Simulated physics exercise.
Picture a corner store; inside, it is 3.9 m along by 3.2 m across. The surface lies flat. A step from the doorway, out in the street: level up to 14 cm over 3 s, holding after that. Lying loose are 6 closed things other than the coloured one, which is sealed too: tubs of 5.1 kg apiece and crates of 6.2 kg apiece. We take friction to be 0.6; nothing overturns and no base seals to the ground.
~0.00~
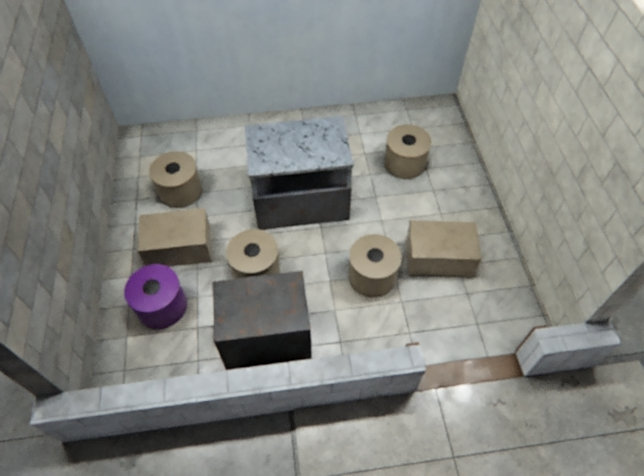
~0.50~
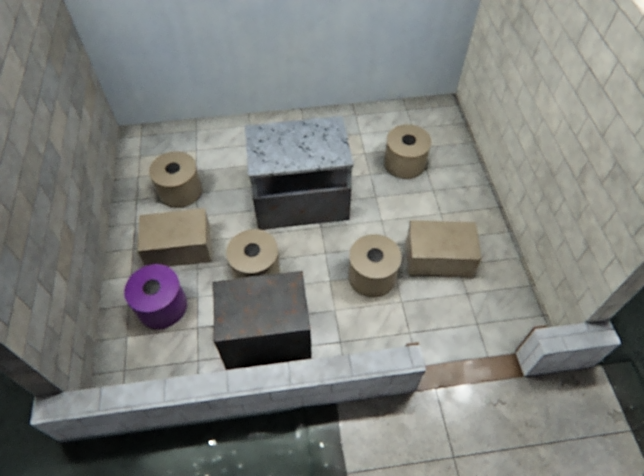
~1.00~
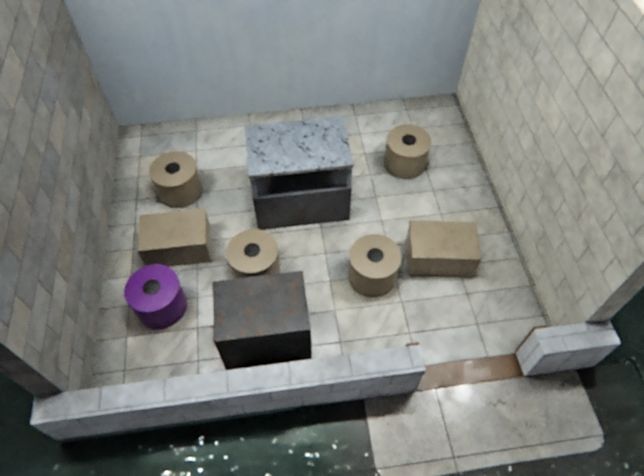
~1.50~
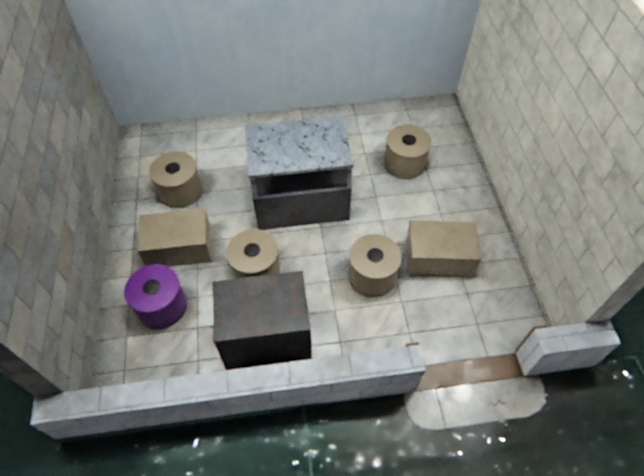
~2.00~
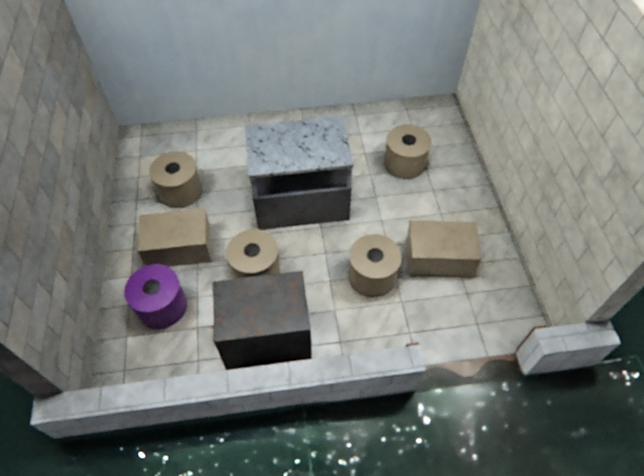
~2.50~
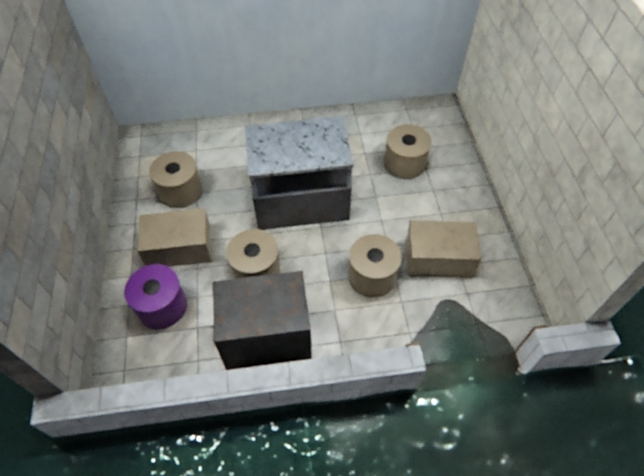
Dark green water spreading across the pavement outside a tiled room, then entering the doorway gap while tubs and boxes stay still.
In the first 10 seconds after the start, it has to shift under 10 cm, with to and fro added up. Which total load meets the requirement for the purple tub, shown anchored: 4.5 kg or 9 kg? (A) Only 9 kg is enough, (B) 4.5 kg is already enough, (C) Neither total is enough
B, 4.5 kg is already enough.
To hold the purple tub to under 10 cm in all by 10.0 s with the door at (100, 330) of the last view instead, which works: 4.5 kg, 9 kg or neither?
In that case neither load is enough.
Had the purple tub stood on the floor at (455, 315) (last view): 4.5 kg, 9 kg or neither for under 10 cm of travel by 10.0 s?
Note: None OK.
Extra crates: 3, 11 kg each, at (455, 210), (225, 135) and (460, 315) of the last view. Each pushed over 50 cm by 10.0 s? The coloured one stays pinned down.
Listed in order, they go over the bar, beneath the bar, over the bar.
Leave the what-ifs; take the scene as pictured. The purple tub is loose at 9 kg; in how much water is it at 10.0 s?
About 2 cm.
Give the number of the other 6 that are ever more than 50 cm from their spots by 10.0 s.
I count 3 of them.
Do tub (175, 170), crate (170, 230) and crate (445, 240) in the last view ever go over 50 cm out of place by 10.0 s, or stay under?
In order: Within the mark, within the mark, above the mark.
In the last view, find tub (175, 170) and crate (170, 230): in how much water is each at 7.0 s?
I'd put it at 0 cm and 1 cm respectively.
After 3.5 s the purple tub would be 0 cm from its start with 4.5 kg and 0 cm from its start with 9 kg; 0 cm of water round it then.
After 4.5 s the purple tub would be 0 cm from its start with 4.5 kg and 0 cm from its start with 9 kg; 0 cm of water round it then.
After 7.0 s the purple tub would be 0 cm from its start with 4.5 kg and 0 cm from its start with 9 kg; 1 cm of water round it then.
After 10.0 s the purple tub would be 4 cm from its start with 4.5 kg and 0 cm from its start with 9 kg; 2 cm of water round it then.
